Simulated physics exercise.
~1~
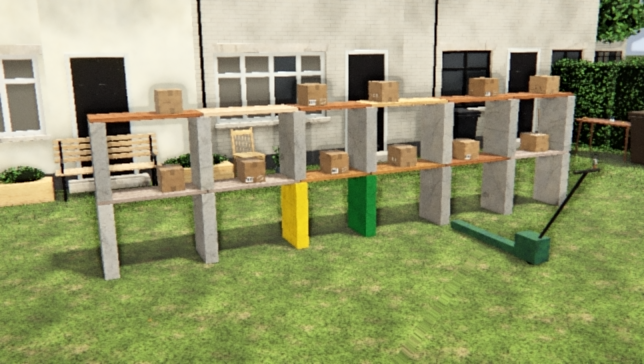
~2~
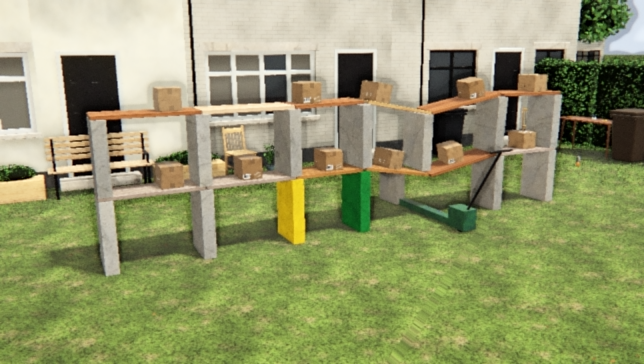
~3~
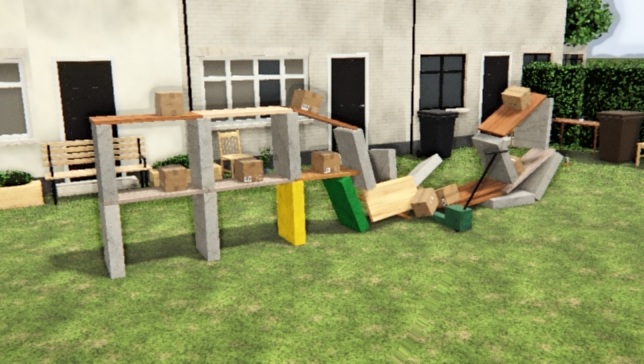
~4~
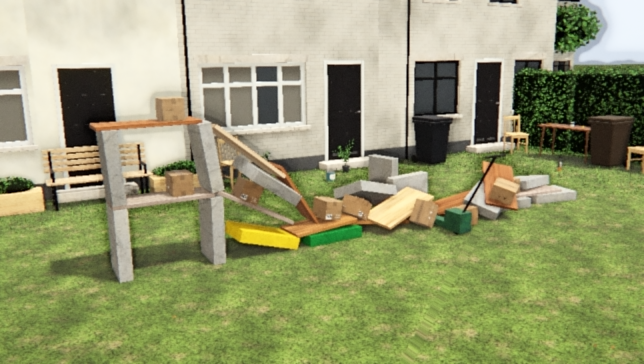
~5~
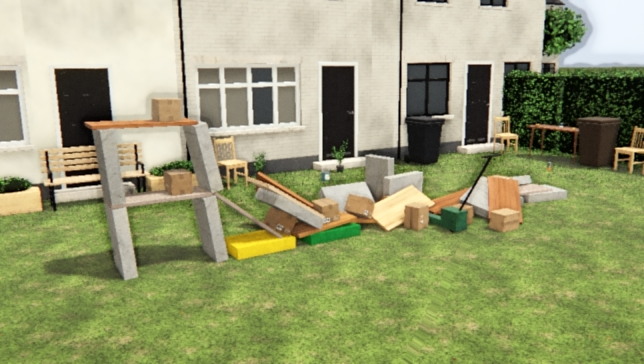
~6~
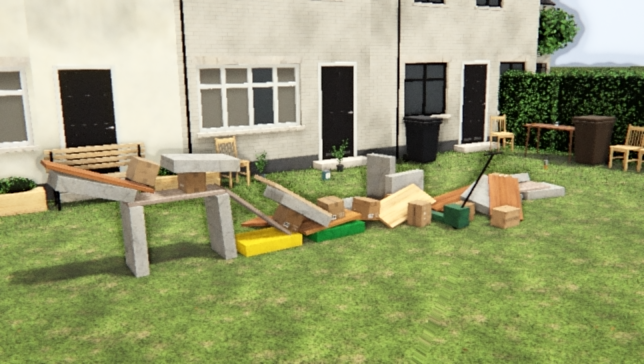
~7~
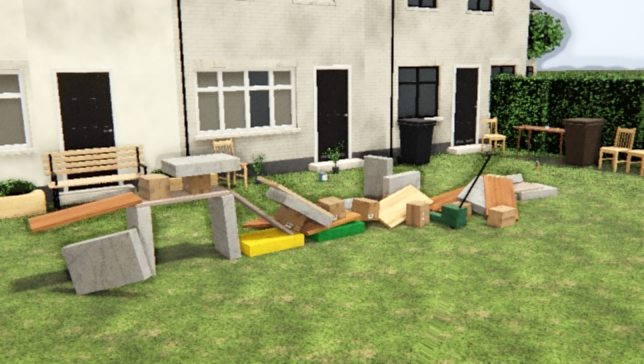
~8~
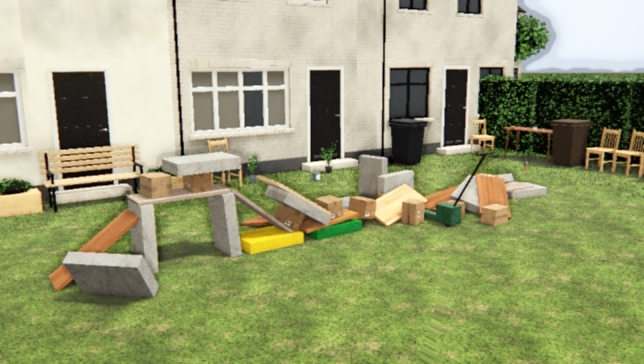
A green floor jack slid left into the base of a grey upright, and the two-tier shelving of boards and boxes collapsed from right to left, toppling the green and yellow uprights, until only two low uprights stood at the left among the wreckage.
